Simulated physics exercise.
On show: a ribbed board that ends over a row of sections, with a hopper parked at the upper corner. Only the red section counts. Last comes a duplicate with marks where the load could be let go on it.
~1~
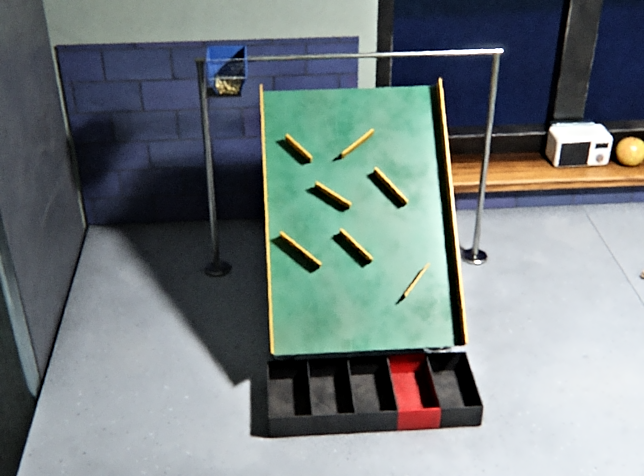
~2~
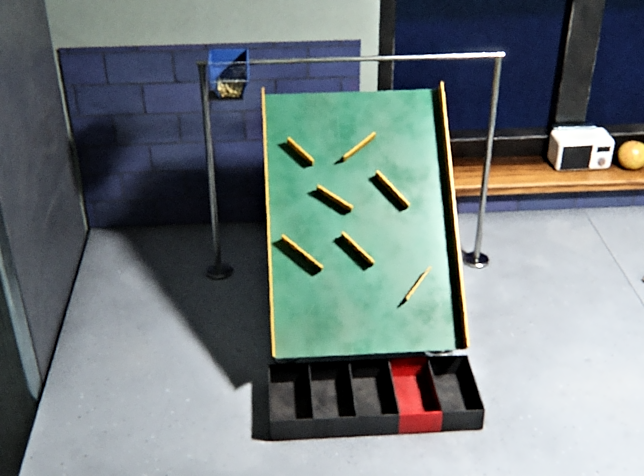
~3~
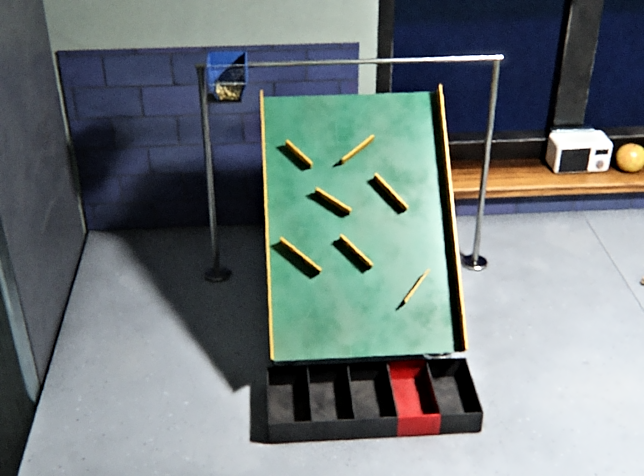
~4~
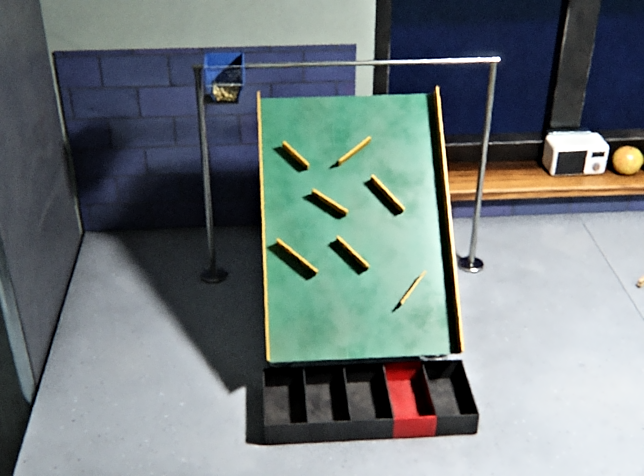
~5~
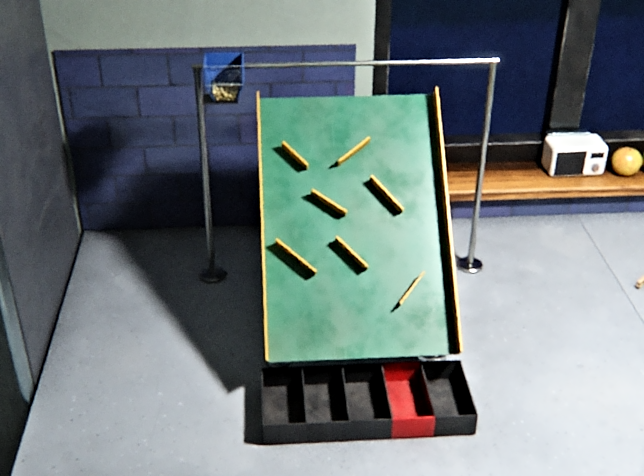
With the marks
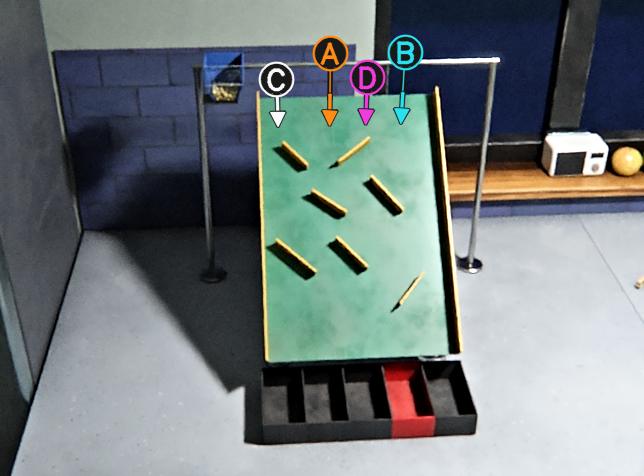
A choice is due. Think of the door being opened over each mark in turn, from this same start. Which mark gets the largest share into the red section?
Choose A.
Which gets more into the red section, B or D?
The answer is D.
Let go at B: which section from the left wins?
It is the fifth one.
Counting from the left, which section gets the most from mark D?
The fifth.
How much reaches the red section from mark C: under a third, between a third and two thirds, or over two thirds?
Mark C gives under a third.
On the marked copy, mark A meets the board at (329, 120); mark B meets the board at (401, 118); mark C meets the board at (277, 121); mark D meets the board at (365, 119).
With A, about two thirds in the red section, about a third in other sections.
With B, a stray few in the red section, nearly all in other sections.
With C, a small part in the red section, most in other sections.
With D, about a quarter in the red section, about two thirds in other sections.
